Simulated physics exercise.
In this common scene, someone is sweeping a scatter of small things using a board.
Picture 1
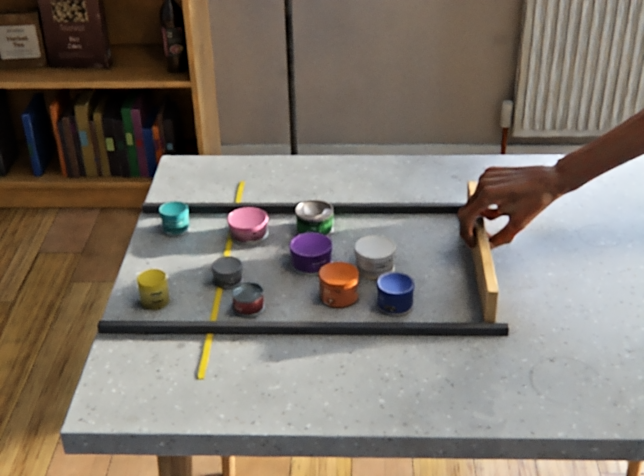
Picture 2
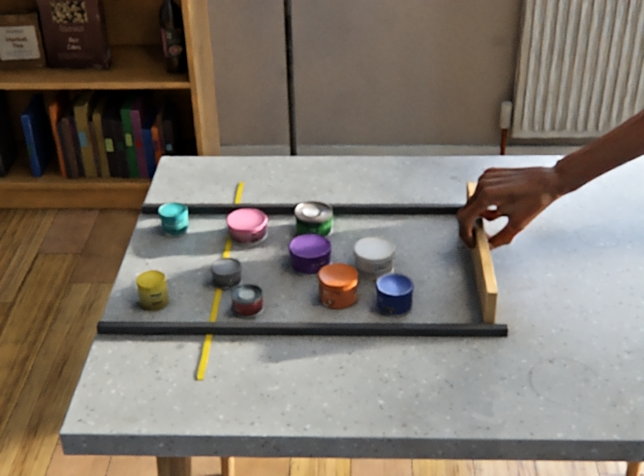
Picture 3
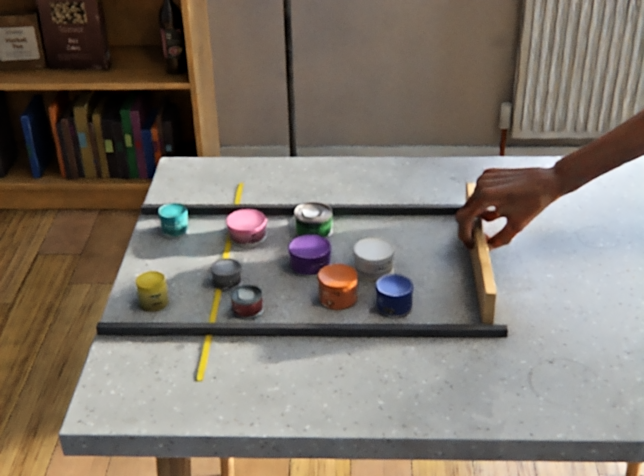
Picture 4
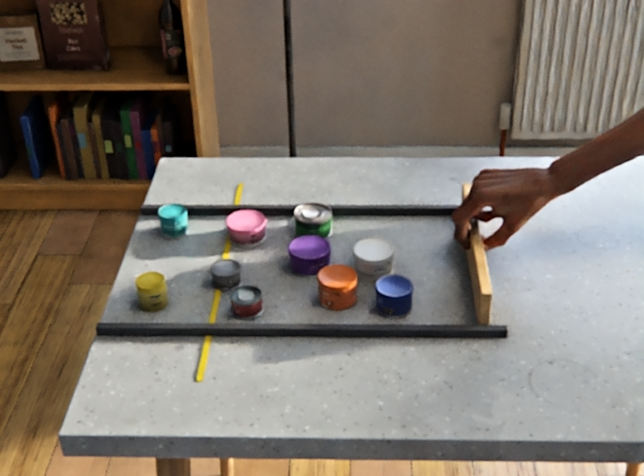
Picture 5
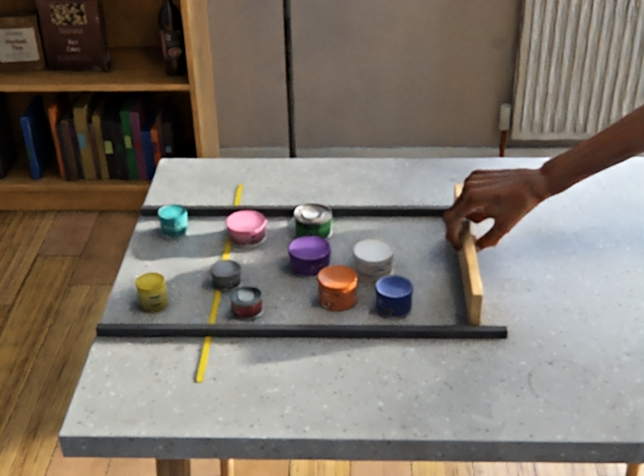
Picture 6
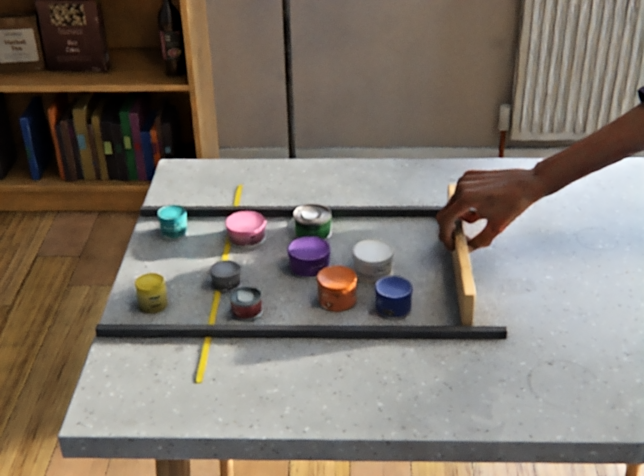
A hand holding a wooden board upright at the right end of two dark rails stays almost still at first, beside a scatter of small coloured tins and pots on a grey table. Then it slides the board slightly left, leaving a narrower gap to the blue tin, while the containers stay in place.
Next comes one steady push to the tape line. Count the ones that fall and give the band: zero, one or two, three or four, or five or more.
The table is going to keep every piece.
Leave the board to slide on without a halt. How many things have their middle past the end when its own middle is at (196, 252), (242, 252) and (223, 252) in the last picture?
Respectively, 1, 0 and 0.
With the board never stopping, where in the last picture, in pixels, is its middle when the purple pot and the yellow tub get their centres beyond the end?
Near (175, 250) in the first case, near (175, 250) in the other.
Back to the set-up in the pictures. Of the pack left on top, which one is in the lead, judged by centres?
I'd go with the turquoise pot.
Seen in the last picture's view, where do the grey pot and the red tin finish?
First object about (158, 273); second object about (161, 312).
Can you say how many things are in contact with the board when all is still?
3 in contact.
Soon after, none off yet; turquoise pot at rest near (173, 223); yellow tub at rest near (152, 293); grey pot at rest near (226, 276).
In the end, the number that fall off is zero.
